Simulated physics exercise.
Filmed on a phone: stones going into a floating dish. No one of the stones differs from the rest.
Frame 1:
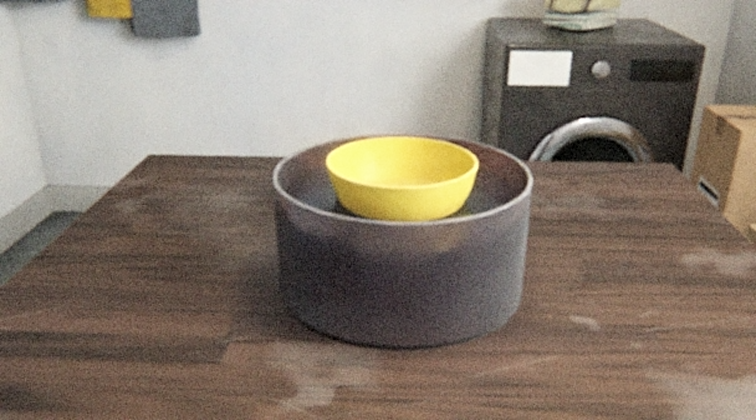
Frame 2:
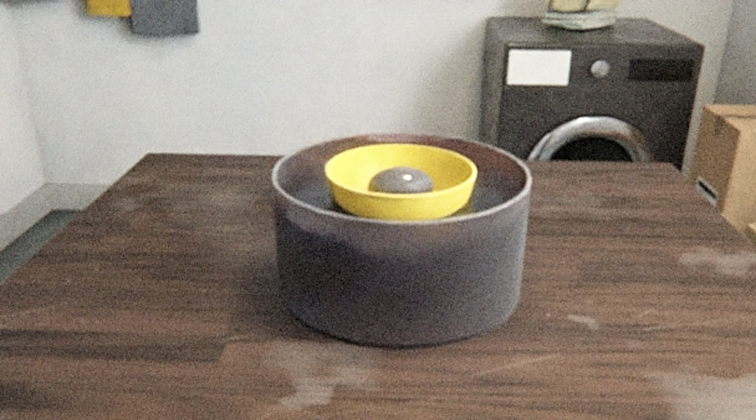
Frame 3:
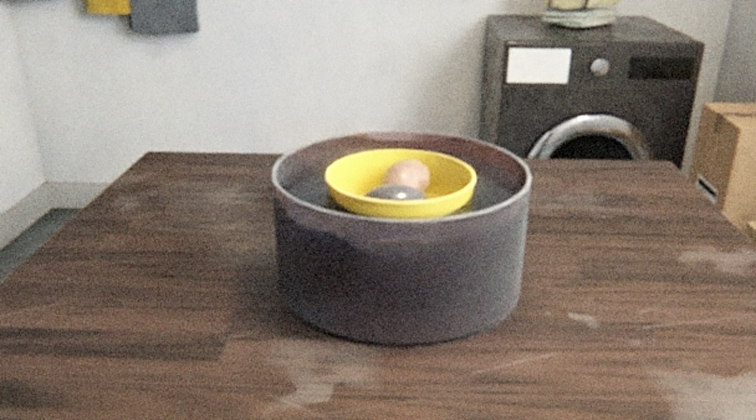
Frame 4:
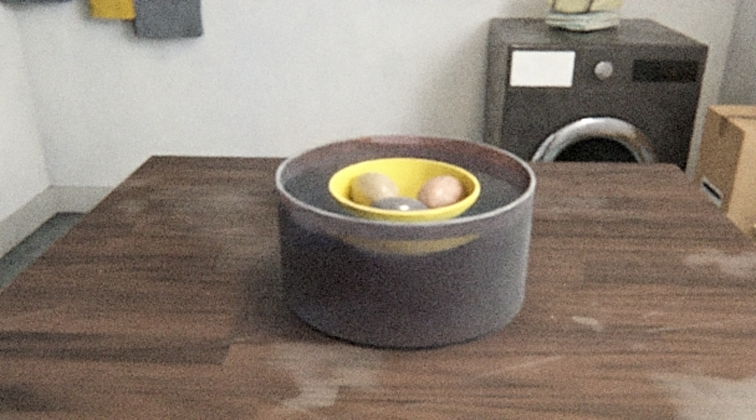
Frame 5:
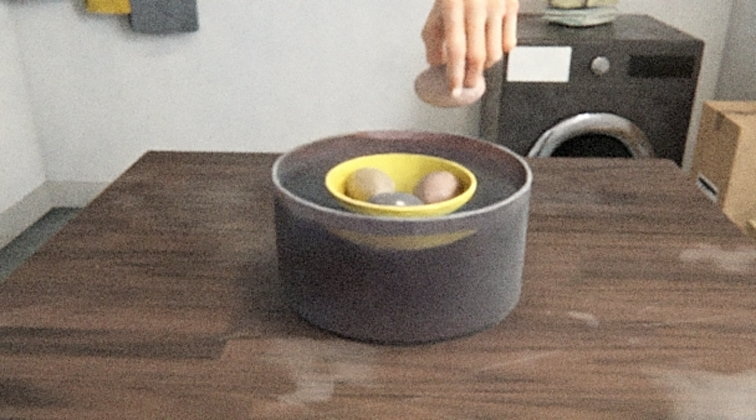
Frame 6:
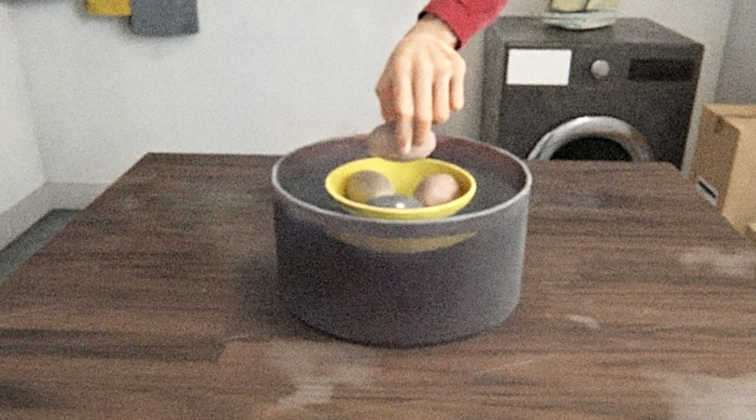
The clip opens on an empty yellow dish floating high in a large tub of water on a wooden table. One stone, then a second and a third appear in the dish, which sits lower each time. A hand then brings another stone in from above and lowers it close over the dish.
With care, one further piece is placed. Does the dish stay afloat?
It is lost.
Shortly, the stone is in and the dish dips.
Then, water pours in over its edge.
At the finish, the dish lies on the bottom with its load.
